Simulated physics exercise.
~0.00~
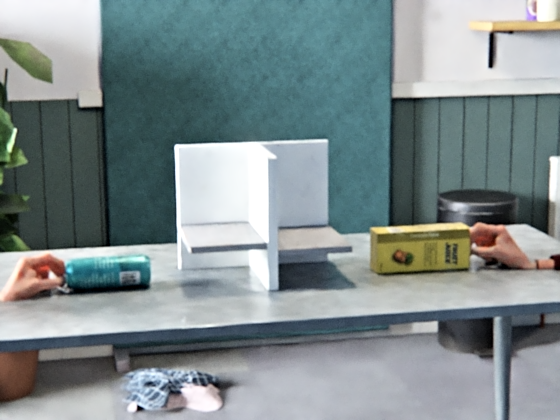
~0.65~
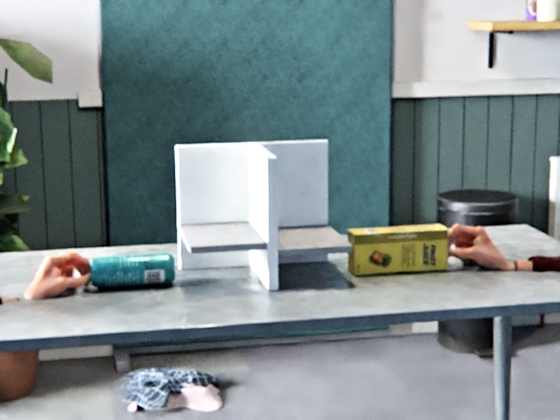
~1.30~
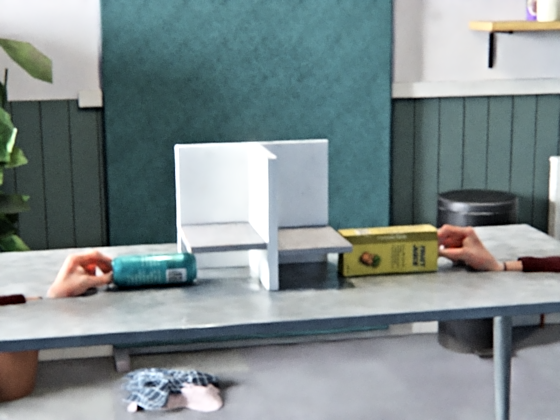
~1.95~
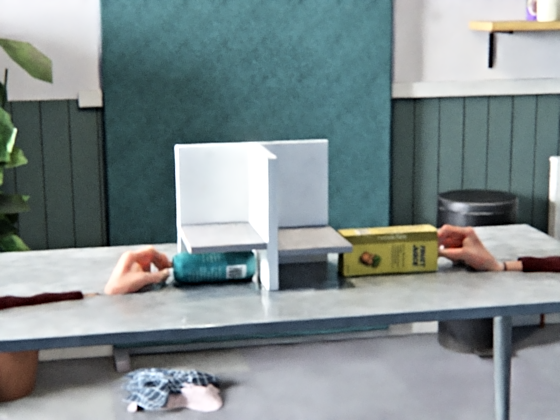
Two hands sliding a turquoise can and a yellow carton toward a shelved stand, the carton stopping at the shelf edge, the can going under.
